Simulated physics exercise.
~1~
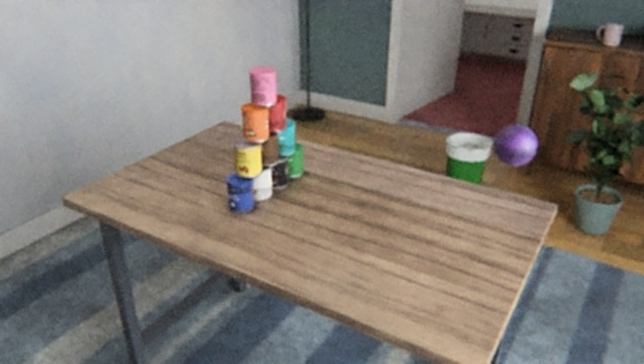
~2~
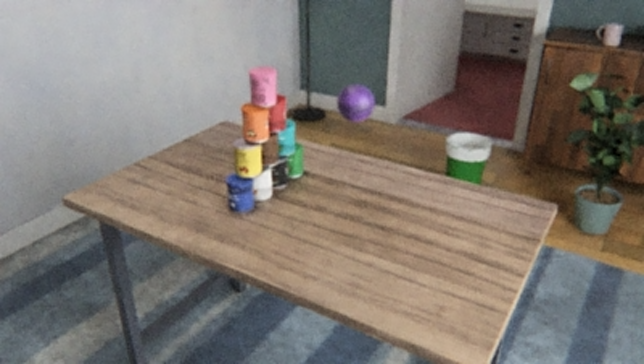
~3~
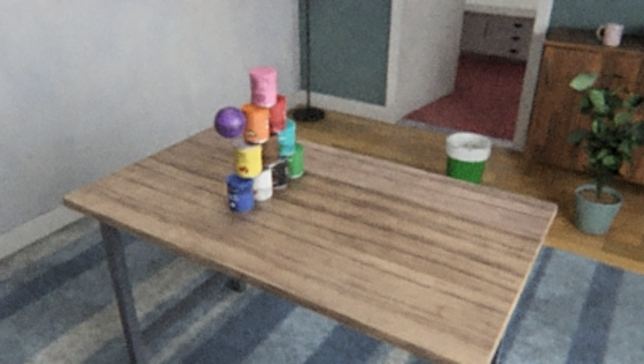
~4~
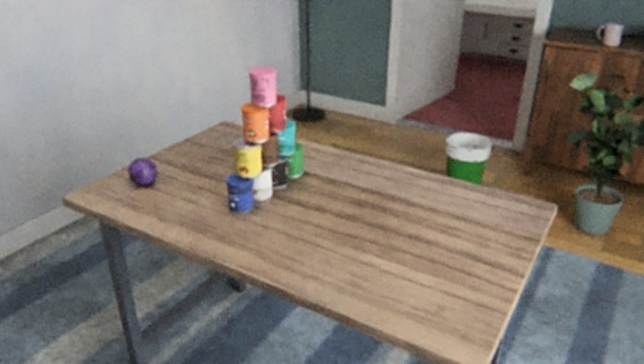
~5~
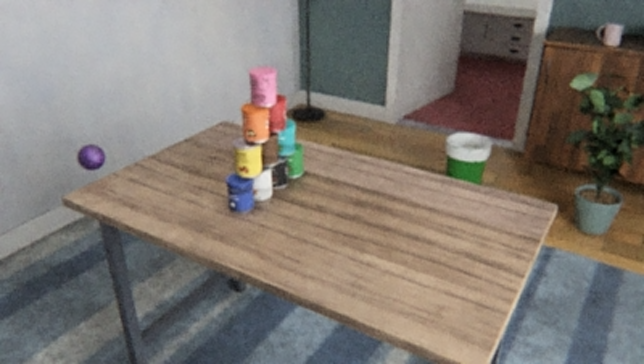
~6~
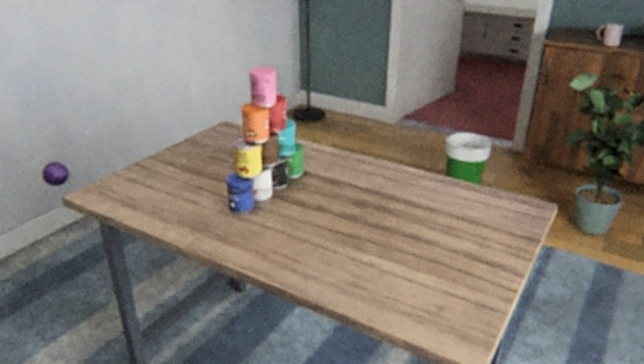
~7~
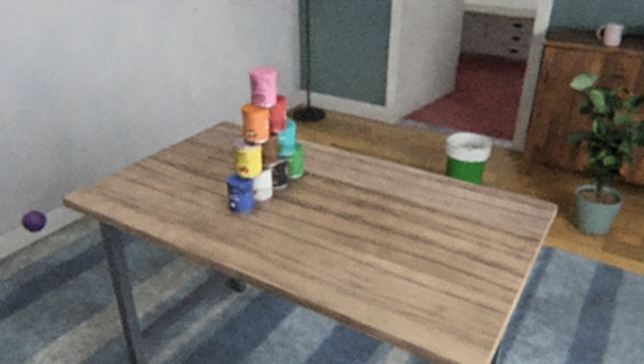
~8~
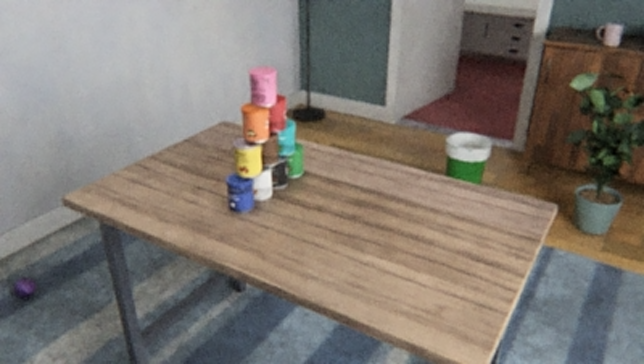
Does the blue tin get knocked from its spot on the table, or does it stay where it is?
The blue tin stays where it is on the table. The purple ball goes past the stack and drops beyond the left end of the table.
